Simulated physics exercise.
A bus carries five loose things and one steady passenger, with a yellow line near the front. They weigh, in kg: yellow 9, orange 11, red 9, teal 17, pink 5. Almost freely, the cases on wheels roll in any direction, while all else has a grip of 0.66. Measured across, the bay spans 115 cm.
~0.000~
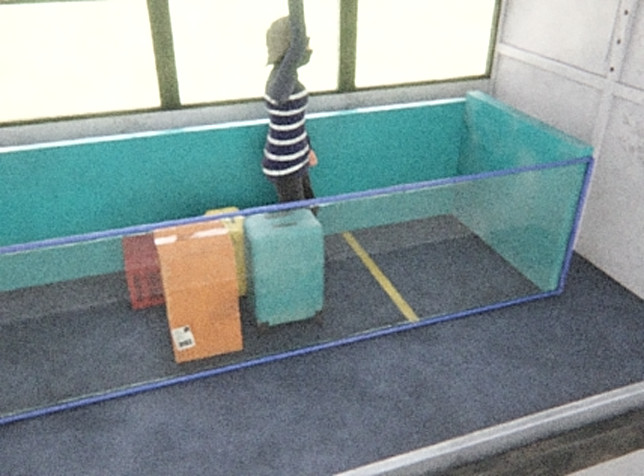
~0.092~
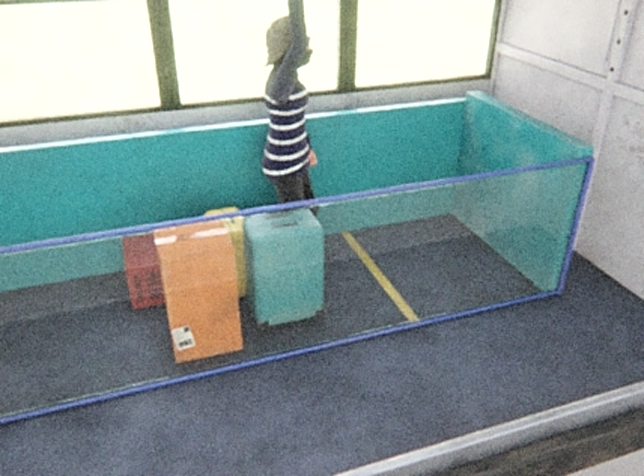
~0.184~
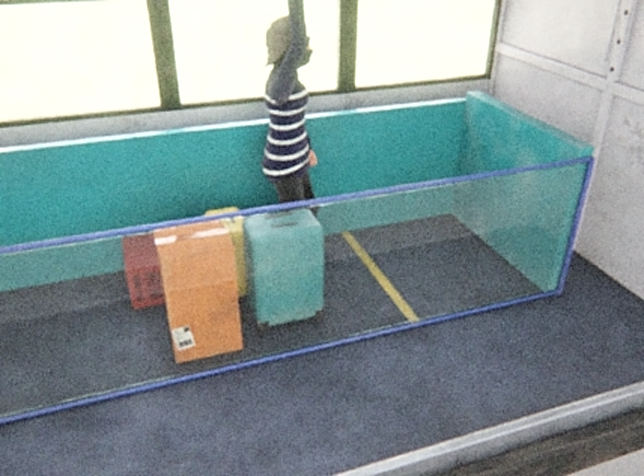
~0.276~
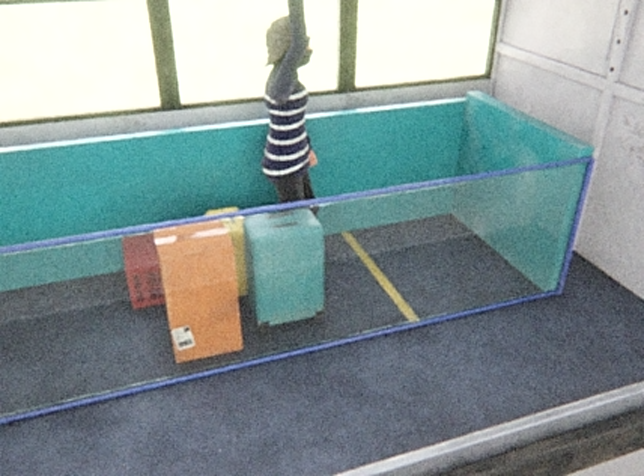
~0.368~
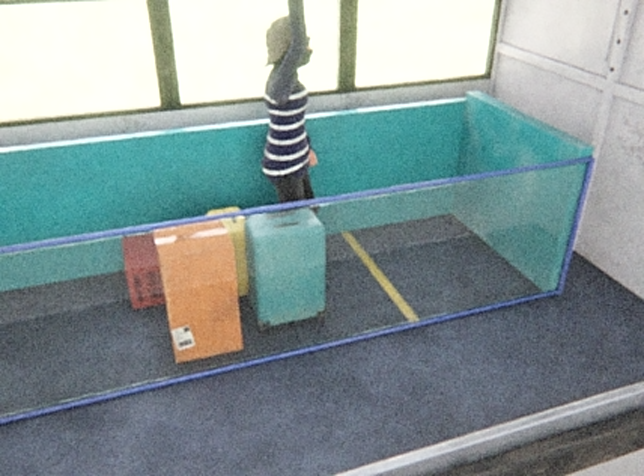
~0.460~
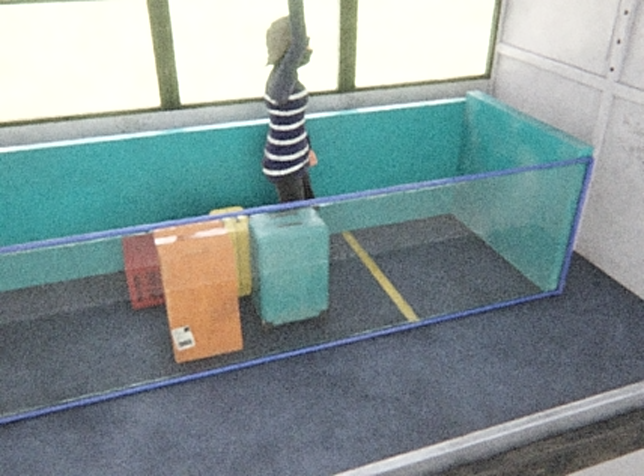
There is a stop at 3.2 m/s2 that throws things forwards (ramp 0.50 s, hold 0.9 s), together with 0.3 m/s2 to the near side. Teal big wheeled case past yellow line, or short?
Past.
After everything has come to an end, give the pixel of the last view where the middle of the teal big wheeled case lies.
End point, final frame: Around (509, 240).
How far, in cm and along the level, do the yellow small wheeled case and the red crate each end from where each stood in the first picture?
Yellow small wheeled case: 10; red crate: 0.
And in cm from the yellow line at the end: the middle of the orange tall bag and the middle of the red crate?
Orange tall bag 120 short, red crate 140 short.
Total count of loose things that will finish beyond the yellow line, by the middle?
The answer is 1 of them.
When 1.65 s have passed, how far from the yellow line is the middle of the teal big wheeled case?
It is roughly 70 cm beyond the mark.
After 0.75 s the teal big wheeled case is 49 cm short of the yellow line, tilted 0°, near (321, 267) in the last picture's view.
After 1.15 s the teal big wheeled case is 15 cm past the yellow line, tilted 0°, near (426, 252) in the last picture's view; the red crate 140 cm short of the yellow line, tilted 0°.
After 1.65 s the teal big wheeled case is 70 cm past the yellow line, tilted 0°, near (509, 240) in the last picture's view.
When all is still (2.2 s), yellow small wheeled case stops short of the yellow line; orange tall bag stops short of the yellow line; red crate stops short of the yellow line; teal big wheeled case crosses the yellow line; pink carton stops short of the yellow line.
